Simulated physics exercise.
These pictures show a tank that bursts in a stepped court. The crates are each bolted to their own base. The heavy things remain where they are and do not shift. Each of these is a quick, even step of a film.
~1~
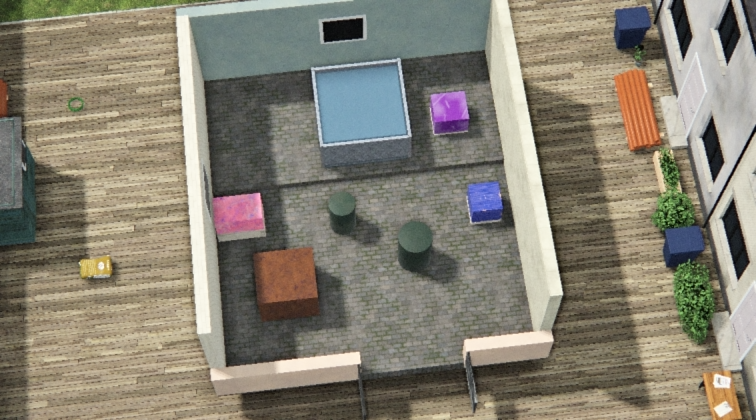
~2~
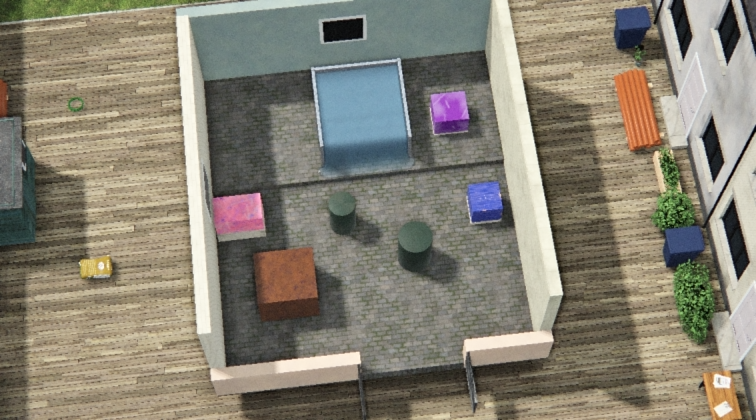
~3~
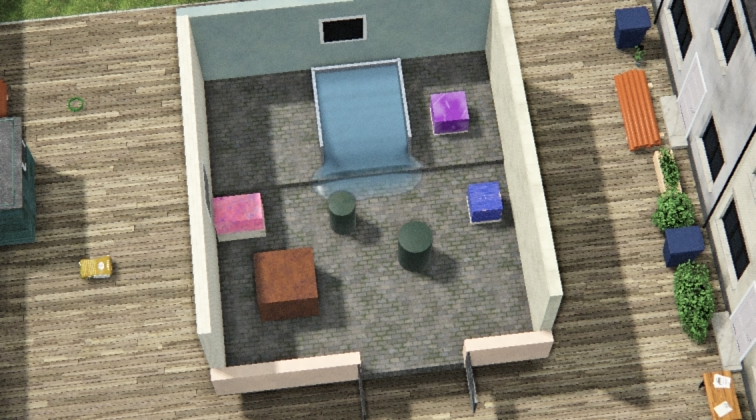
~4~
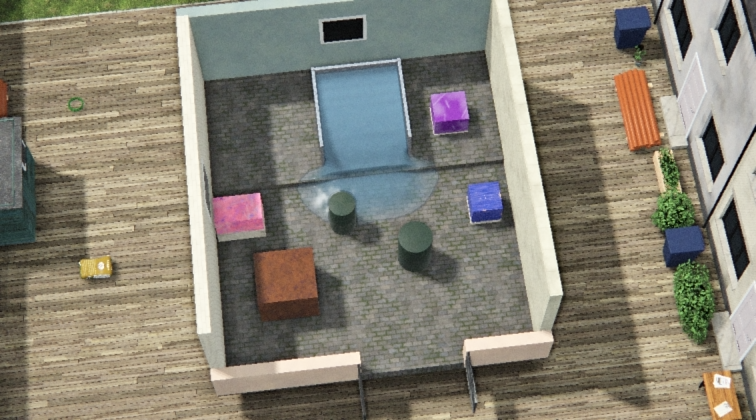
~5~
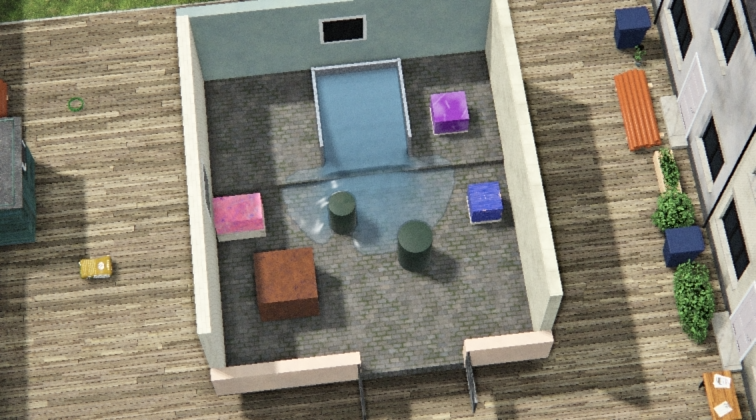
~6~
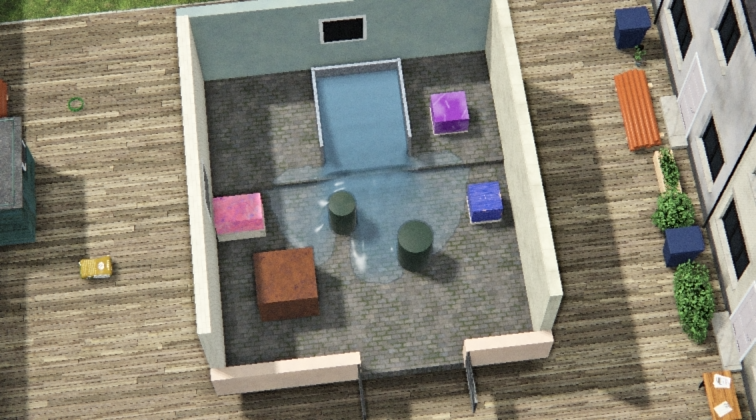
Water pouring from the open front of a tank in a walled court, spreading across grey paving and around two dark green cylinders.
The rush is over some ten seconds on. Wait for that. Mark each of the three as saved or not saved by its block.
Purple crate - saved; blue crate - not saved; pink crate - saved.
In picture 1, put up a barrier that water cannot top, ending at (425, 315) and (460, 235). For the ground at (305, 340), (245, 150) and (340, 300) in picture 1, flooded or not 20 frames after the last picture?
As listed: Covered, clear, wet.
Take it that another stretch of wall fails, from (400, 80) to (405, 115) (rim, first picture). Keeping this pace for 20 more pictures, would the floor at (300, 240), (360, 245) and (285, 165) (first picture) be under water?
Taken in turn, that's not reached, reached, and finally not reached.
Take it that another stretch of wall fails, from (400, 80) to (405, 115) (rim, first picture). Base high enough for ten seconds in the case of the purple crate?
The purple crate gets flooded.
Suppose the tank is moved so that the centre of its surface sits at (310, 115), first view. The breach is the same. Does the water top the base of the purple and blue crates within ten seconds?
Purple crate: Untouched; blue crate: Reached.
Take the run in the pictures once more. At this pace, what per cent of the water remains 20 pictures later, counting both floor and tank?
Result: Close to 86 %.
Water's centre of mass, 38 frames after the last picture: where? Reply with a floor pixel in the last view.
The balance point is around (348, 263).
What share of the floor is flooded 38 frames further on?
My estimate is roughly 65 percent.
A moment on, water covers 40 % of the floor; the purple crate not reached, the blue crate water round its plinth, the pink crate water round its plinth.
Next, water covers 55 % of the floor; the purple crate not reached, the blue crate water round its plinth, the pink crate water round its plinth.
Then, water covers 65 % of the floor; the purple crate not reached, the blue crate water round its plinth, the pink crate water round its plinth.
Later, water covers 65 % of the floor; the purple crate not reached, the blue crate water round its plinth, the pink crate water round its plinth.
In the end, water covers 65 % of the floor; the purple crate stayed above the water, the blue crate was topped, the pink crate stayed above the water.
